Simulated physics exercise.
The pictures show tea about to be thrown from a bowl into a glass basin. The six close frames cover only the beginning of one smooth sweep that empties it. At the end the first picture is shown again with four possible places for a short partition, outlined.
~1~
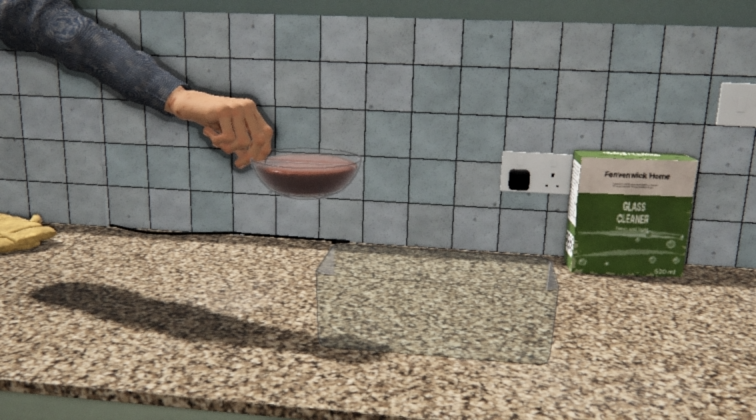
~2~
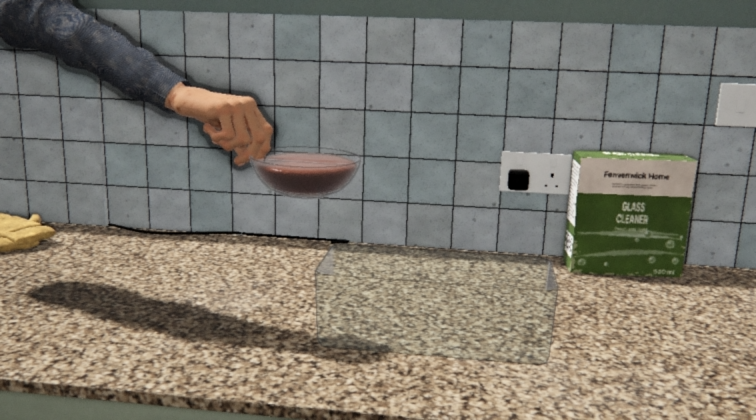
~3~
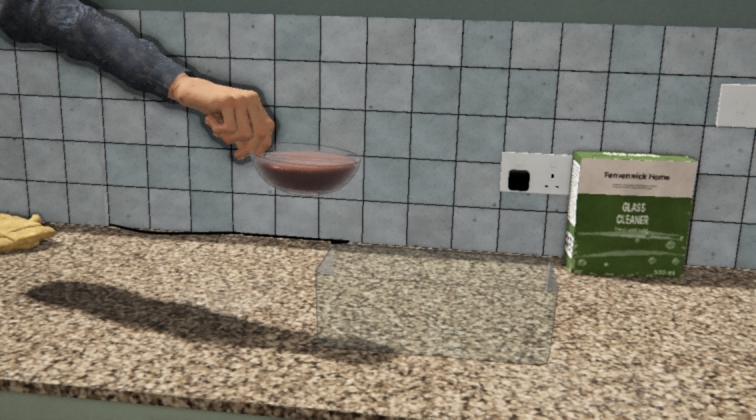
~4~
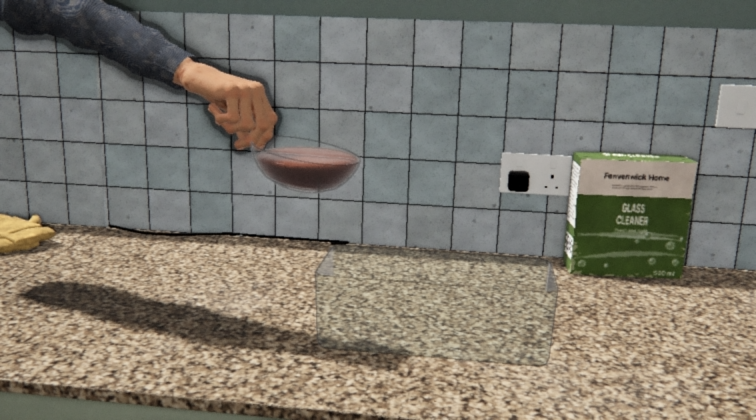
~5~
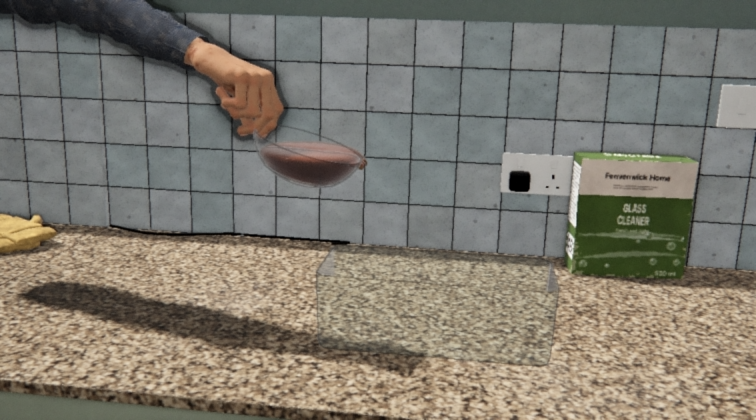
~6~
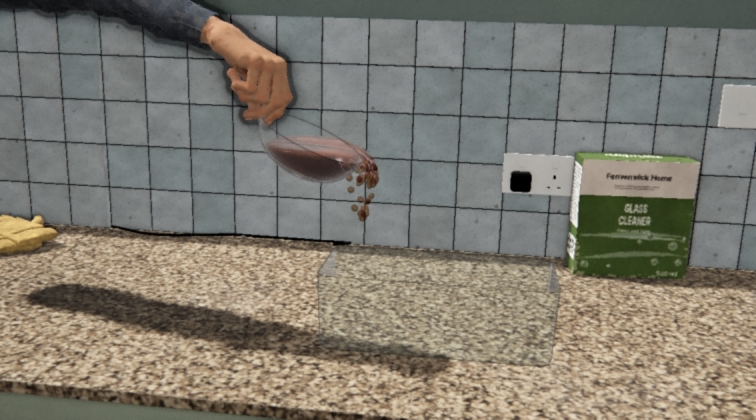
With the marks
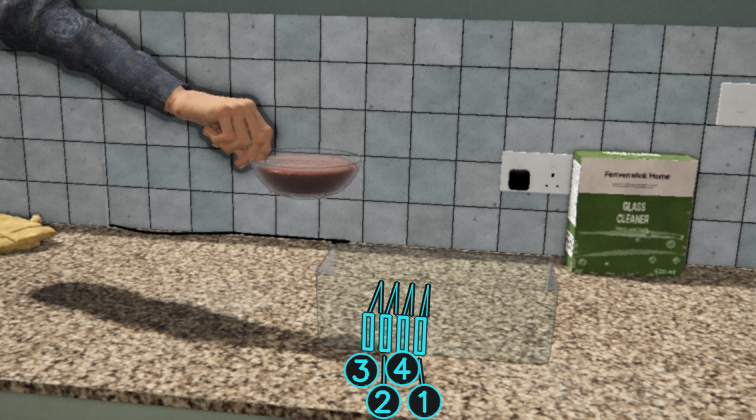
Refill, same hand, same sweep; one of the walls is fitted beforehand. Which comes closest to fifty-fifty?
1 beats the others.
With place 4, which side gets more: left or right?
The right one.
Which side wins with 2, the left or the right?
The right one.
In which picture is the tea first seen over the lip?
Picture 5.
In cyan, 1 at (418, 359); 2 at (384, 356); 3 at (367, 354); 4 at (401, 357).
With 1, about 44 % ends left of the wall and 54 % right of it.
With 2, about 7 % ends left of the wall and 91 % right of it.
With 3, about 4 % ends left of the wall and 94 % right of it.
With 4, about 17 % ends left of the wall and 82 % right of it.
